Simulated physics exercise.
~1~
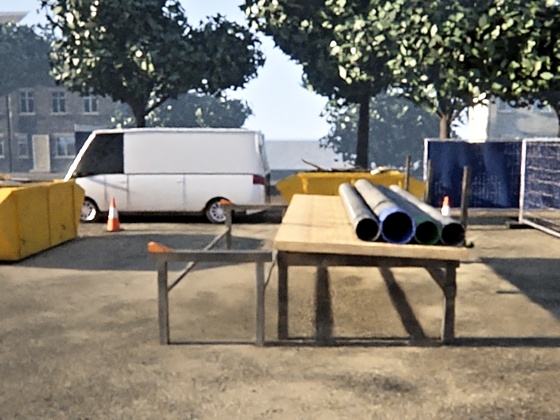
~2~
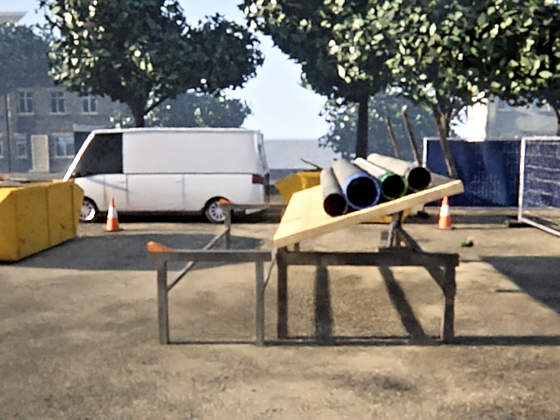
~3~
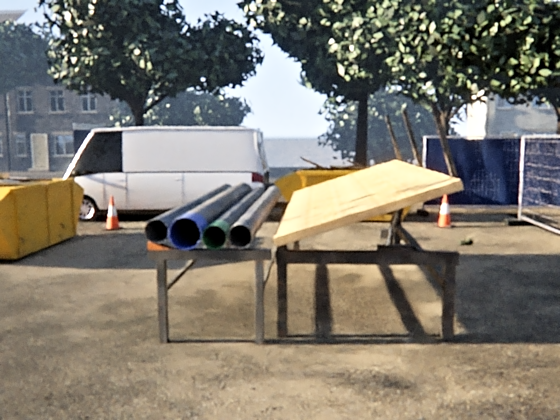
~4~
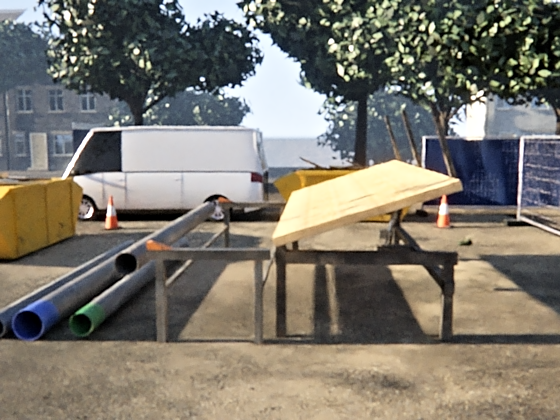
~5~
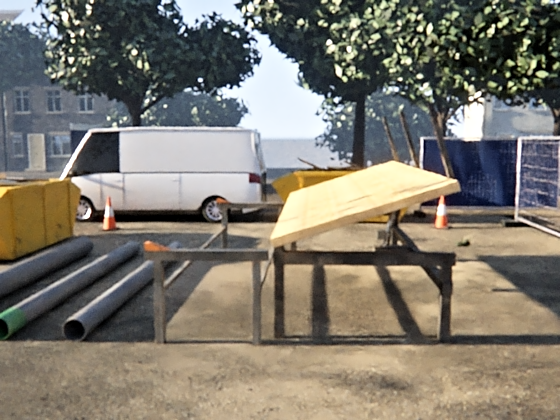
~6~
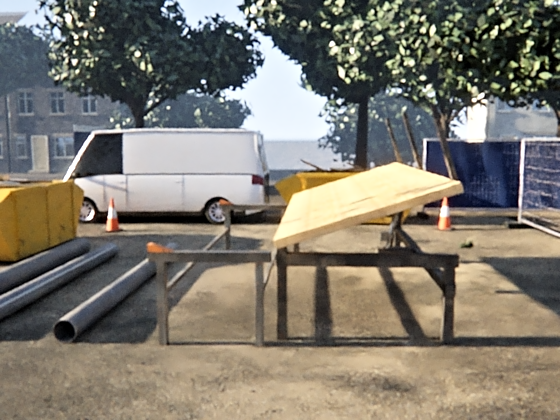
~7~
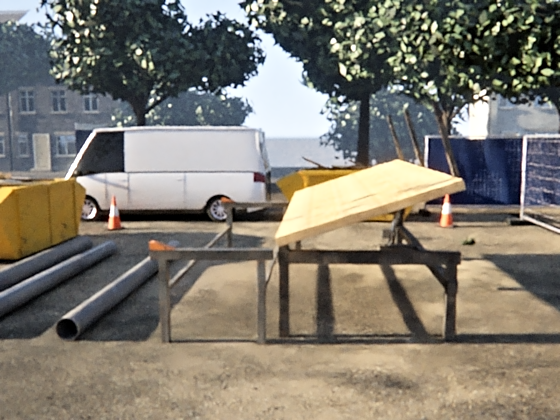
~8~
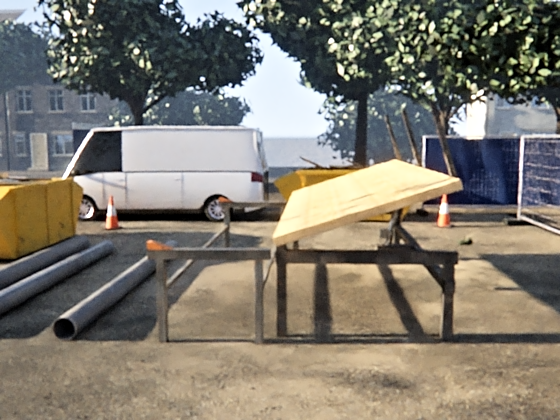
Four pipes, one blue-rimmed and one green-rimmed, lie side by side on a flat wooden deck in a sunlit yard, seen from the front by a slightly swaying camera. A lower rack stands to the left, with a white van, yellow skips, orange cones, blue fencing and trees behind. The deck's right side tilts up, and the pipes roll left down the slope onto the rack. They carry on over its left end and drop to the ground. All four finish beyond the rack, some partly out of view at left, while the empty deck stays tilted.
